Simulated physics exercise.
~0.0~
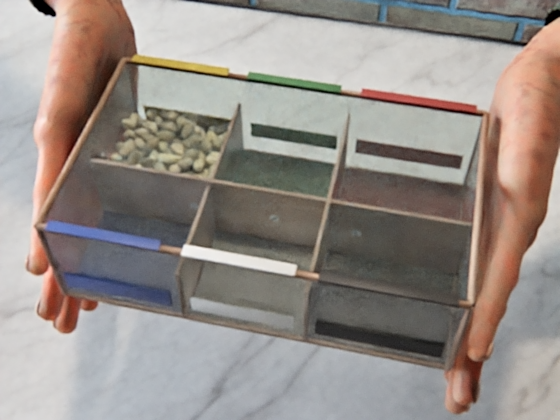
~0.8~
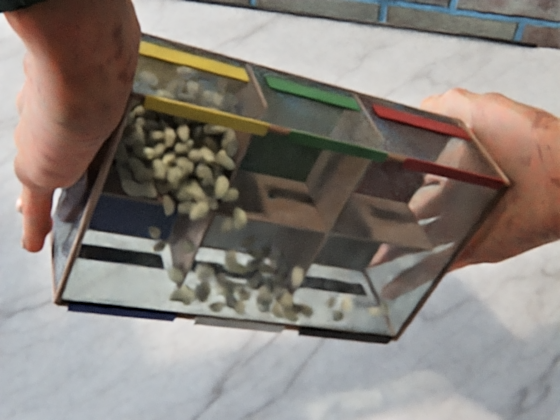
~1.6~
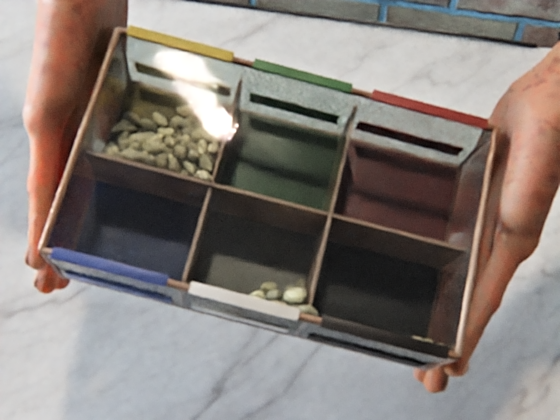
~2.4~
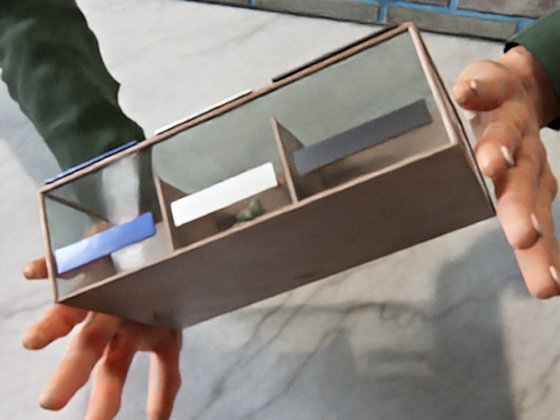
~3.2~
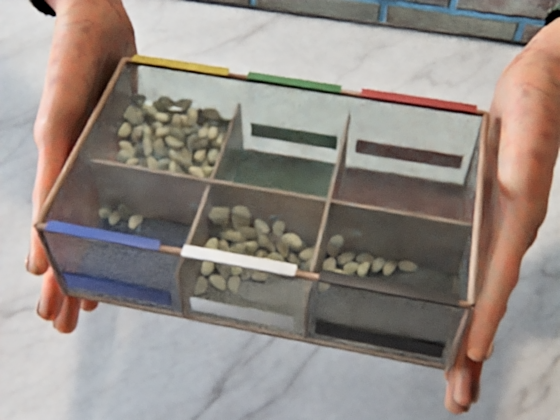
A clear-lidded box of white beans was tipped steeply one way by two hands, leveled, tilted the opposite way, then brought level again, leaving most beans in the yellow section, some in the white, and a few in the blue and black.
